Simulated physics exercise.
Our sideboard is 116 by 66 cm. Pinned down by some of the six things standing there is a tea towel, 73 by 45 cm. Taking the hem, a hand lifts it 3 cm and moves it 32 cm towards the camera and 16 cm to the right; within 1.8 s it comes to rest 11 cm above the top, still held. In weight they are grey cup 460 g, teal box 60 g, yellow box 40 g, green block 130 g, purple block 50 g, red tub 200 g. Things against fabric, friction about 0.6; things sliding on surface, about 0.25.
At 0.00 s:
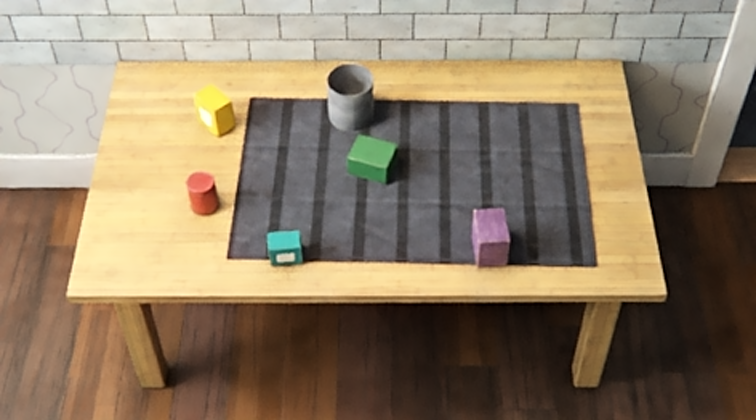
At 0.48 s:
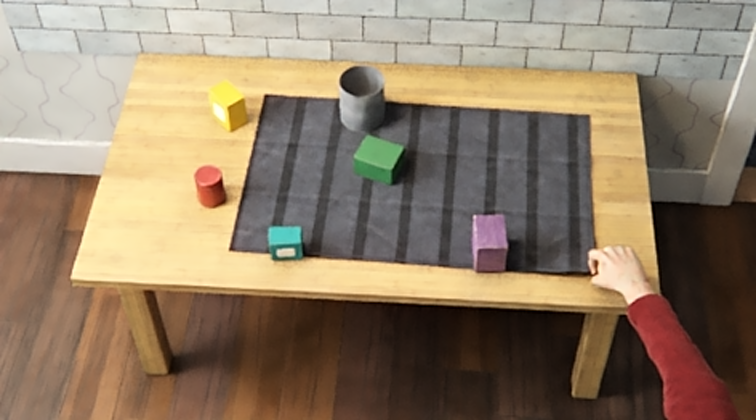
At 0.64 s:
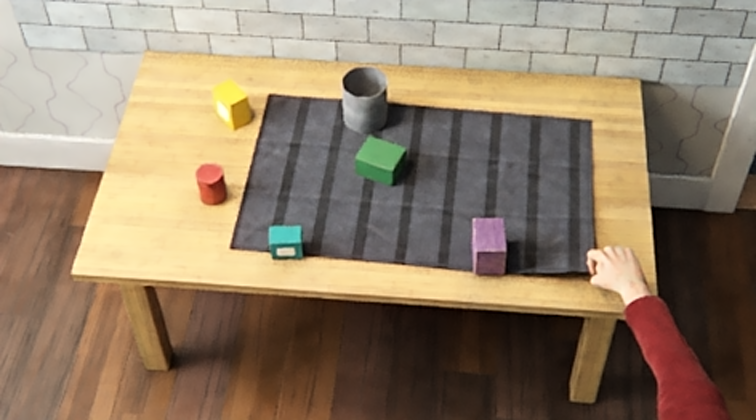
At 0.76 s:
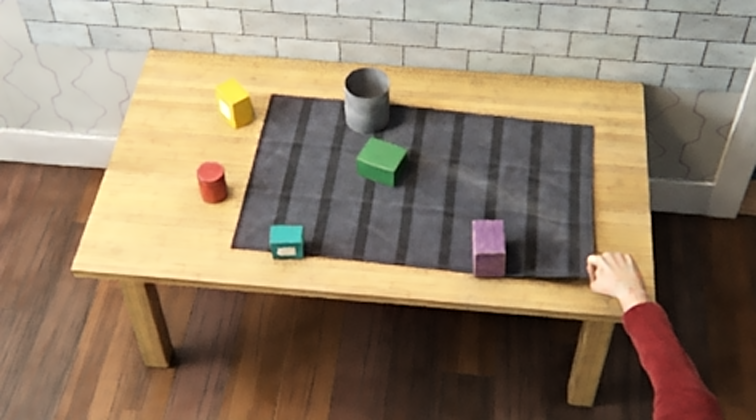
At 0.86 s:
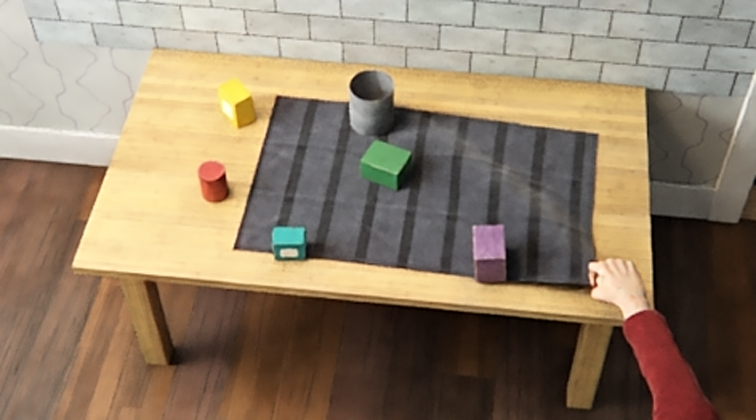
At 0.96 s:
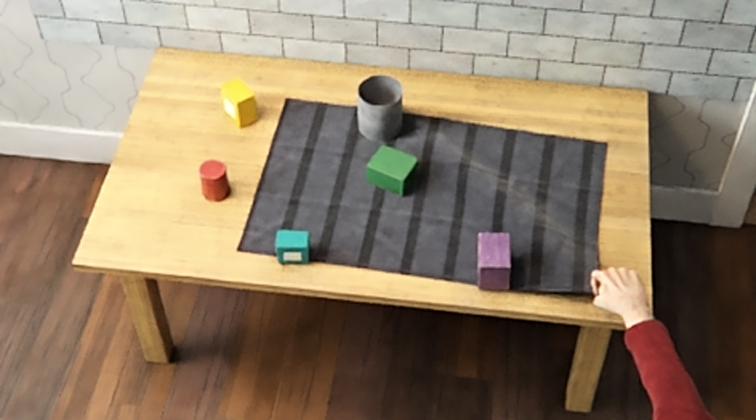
Hand in red sleeve gripping a dark striped cloth's near right corner, drawing it slightly forward and right with objects on top.
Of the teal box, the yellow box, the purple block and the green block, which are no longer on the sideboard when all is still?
As I see it, I'd bet the teal box leaves the surface, I'd bet the yellow box never leaves the surface, I'd bet the purple block leaves the surface, I'd bet the green block never leaves the surface.
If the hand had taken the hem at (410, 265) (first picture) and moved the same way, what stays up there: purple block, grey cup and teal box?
Log - purple block: Off the top; grey cup: Still on top; teal box: Off the top.
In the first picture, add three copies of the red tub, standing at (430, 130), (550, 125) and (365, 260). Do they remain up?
So it goes: The first one is still up there, the next ends up off, the last ends up off.
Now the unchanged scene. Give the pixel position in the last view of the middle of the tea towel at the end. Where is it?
Close to (521, 296) in pixels.
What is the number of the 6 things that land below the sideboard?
Tally: 2.
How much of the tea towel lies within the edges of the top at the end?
Roughly 50%.
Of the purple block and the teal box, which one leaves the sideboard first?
Teal.
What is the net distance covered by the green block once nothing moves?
Net shift, approx.: Green block = 35 cm.
After 1.3 s, 95 % of the tea towel is still over the top; purple block 12 cm off its start, green block 12 cm off its start, teal box 10 cm off its start.
After 1.7 s, 75 % of the tea towel is still over the top; teal box over the edge, green block 22 cm off its start, purple block on its side, 21 cm off its start.
After 2.1 s, 60 % of the tea towel is still over the top; purple block over the edge, green block 30 cm off its start at (473, 246), teal box over the edge.
After 2.4 s, 50 % of the tea towel is still over the top; green block 35 cm off its start, purple block over the edge, teal box over the edge.
After 4.0 s, 50 % of the tea towel is still over the top; green block 35 cm off its start at (485, 261), purple block over the edge, teal box over the edge, yellow box 0 cm off its start at (237, 89).
